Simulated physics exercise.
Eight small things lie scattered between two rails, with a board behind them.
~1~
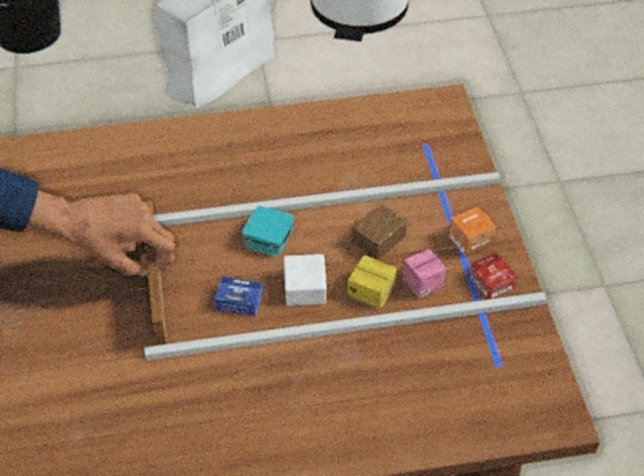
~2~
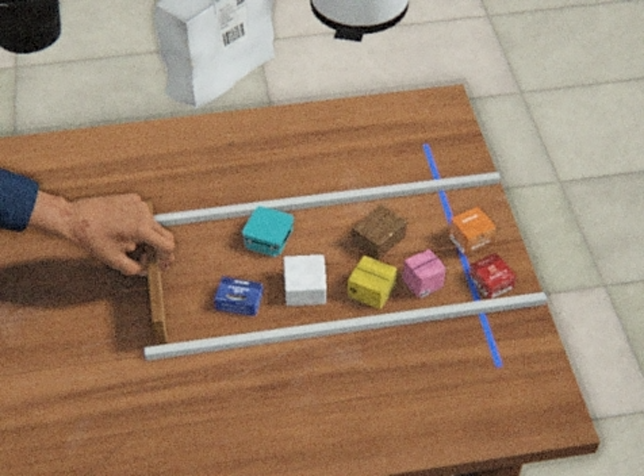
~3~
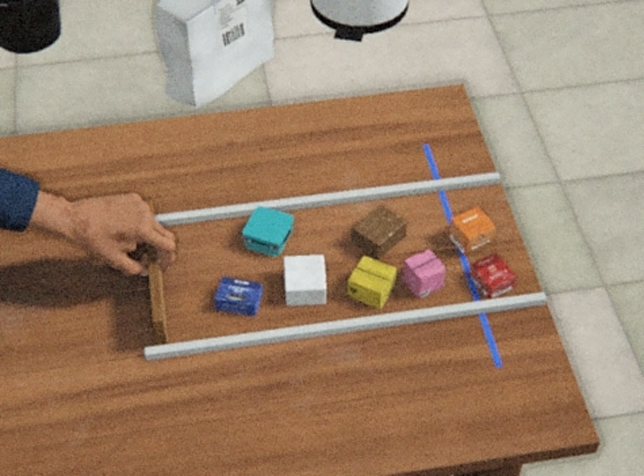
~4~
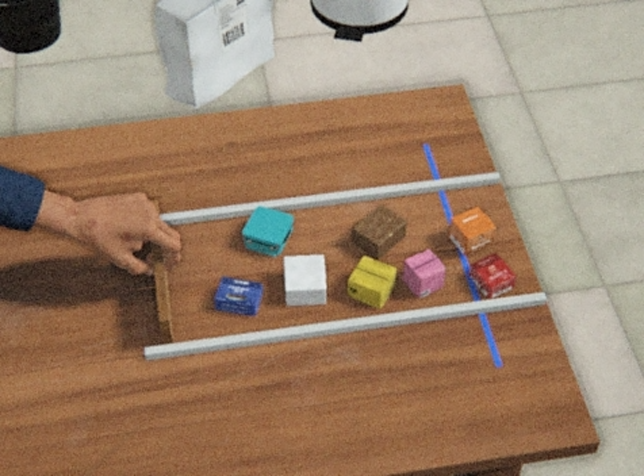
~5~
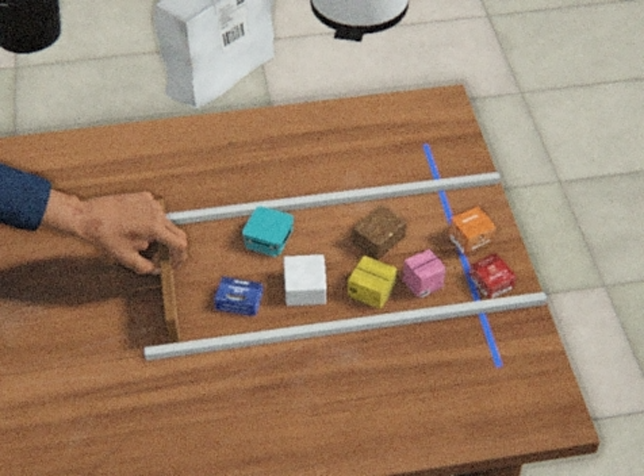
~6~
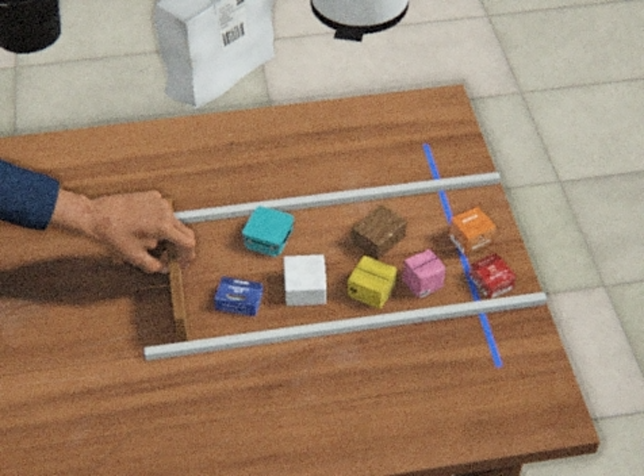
A hand slides a wooden board slightly right between two rails toward scattered, motionless small boxes.
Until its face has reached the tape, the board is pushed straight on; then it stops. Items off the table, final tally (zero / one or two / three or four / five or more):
Final tally: Three or four.
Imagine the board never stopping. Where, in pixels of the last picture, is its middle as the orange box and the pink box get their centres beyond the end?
Orange box: (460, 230); pink box: (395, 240).
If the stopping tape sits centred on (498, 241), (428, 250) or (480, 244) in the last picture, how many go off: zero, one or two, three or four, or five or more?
Going through the tapes in order, the count is 5 or more, then just one or two, then 5 or more.
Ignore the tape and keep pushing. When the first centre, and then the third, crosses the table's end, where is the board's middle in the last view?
First around (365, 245), then around (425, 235).
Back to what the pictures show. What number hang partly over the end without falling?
In total, 2 of them.
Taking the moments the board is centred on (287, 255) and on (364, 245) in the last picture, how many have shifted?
Well, it's 5 at the first one and 7 at the second.
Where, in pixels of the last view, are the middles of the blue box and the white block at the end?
The first near (487, 263), the second near (527, 256).
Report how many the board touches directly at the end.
Contact count: 3.
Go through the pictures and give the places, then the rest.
Red box (492, 275); orange box (472, 231); pink box (424, 274); board (154, 272); tape (459, 246), in the first picture.
Orange box (472, 232); turquoise case (269, 232), in the second picture.
Pink box (424, 274); blue box (239, 296), in the third picture.
Red box (492, 276); board (160, 271), in the fourth picture.
Orange box (472, 232); white block (305, 280), in the fifth picture.
Red box (492, 276); orange box (472, 232); pink box (424, 274); board (175, 270); tape (459, 246), in the sixth picture.
A little later, none off yet; red box at rest near (492, 276); orange box at rest near (472, 232); pink box shifted a little near (438, 268).
When it is over, the number that fall off is three or four; down, yellow box, pink box and red box.
